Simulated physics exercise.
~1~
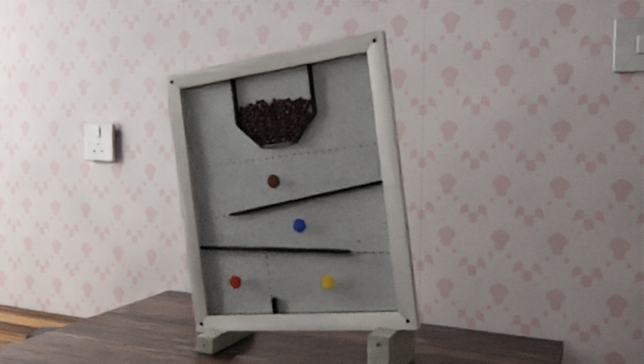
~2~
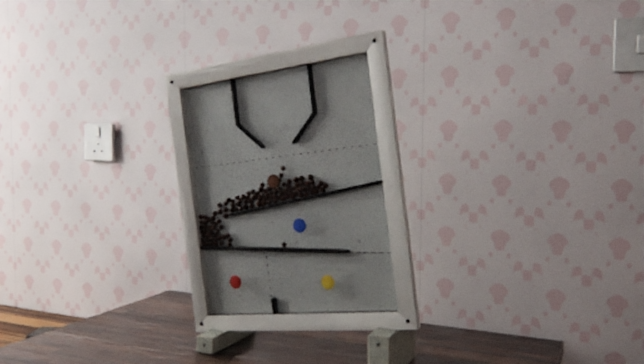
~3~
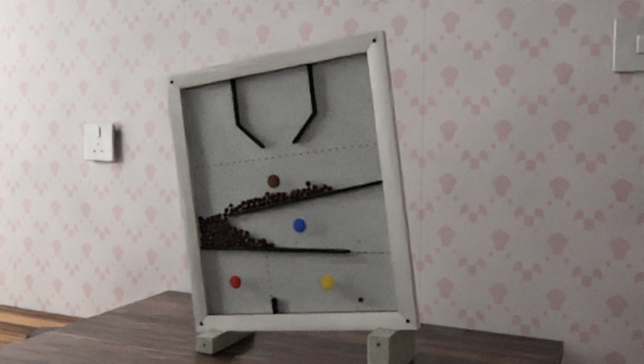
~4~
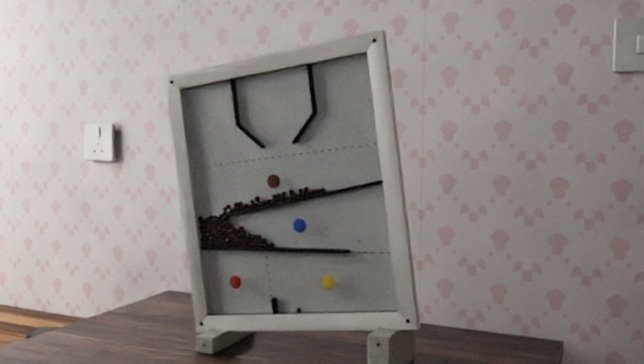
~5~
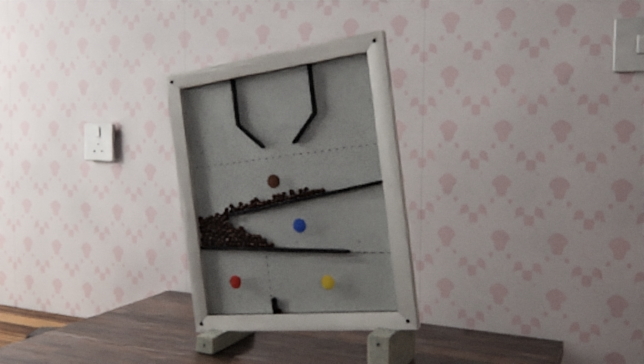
Dark beads dropped out of a hopper in a flat, upright case on a table, landed on a sloping ledge and slid left onto the ledge below, where they settled in a wedge-shaped pile, mostly in the blue-dotted section with the rest in the brown.
